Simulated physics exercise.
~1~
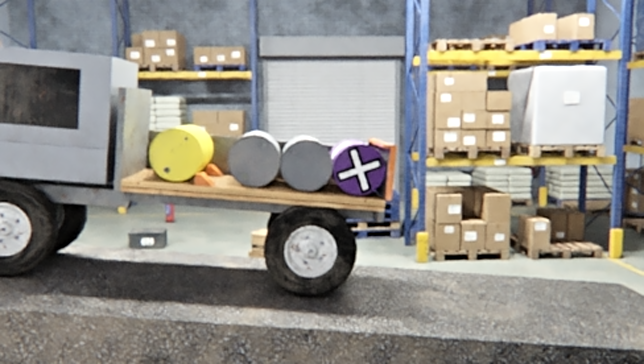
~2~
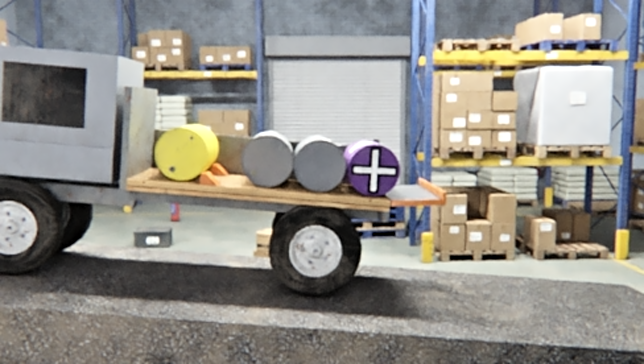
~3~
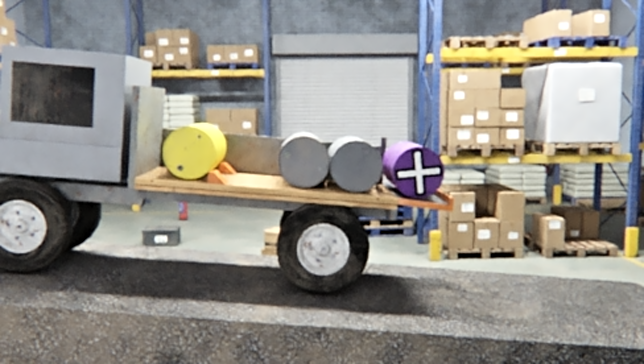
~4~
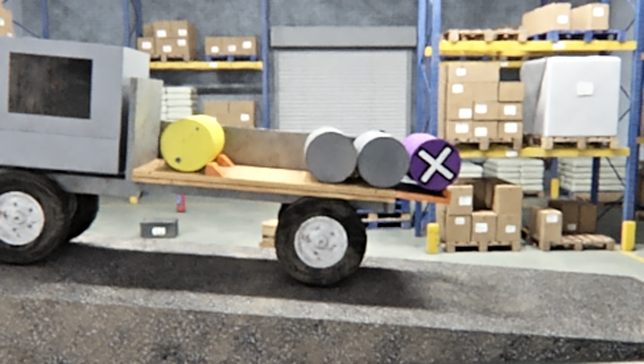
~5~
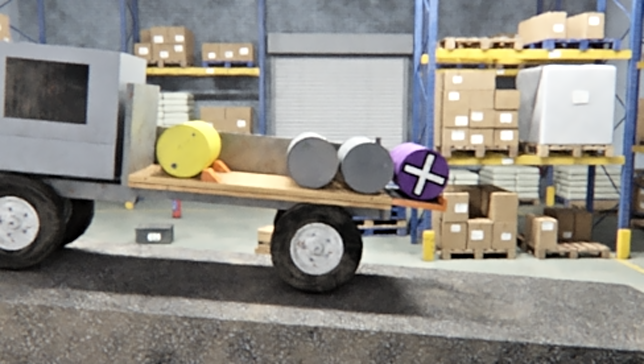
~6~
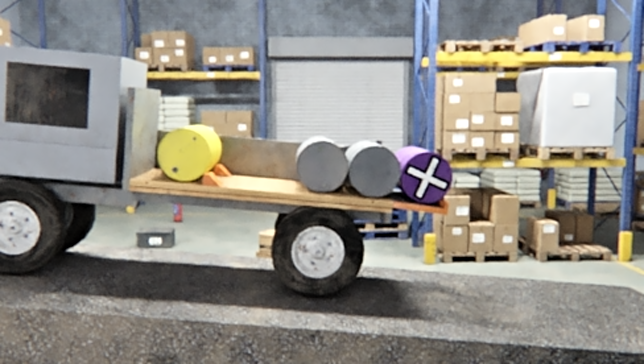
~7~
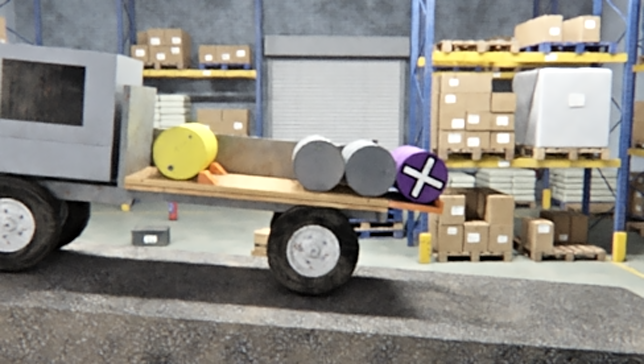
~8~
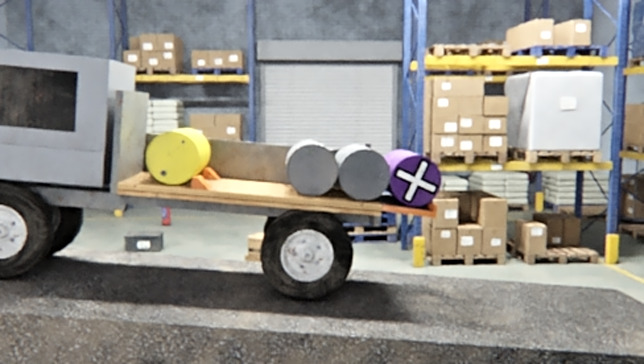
Purple drum with a white cross rolling right onto a pick-up's dropping tailgate, rocking slightly and resting there, yellow drum staying put.
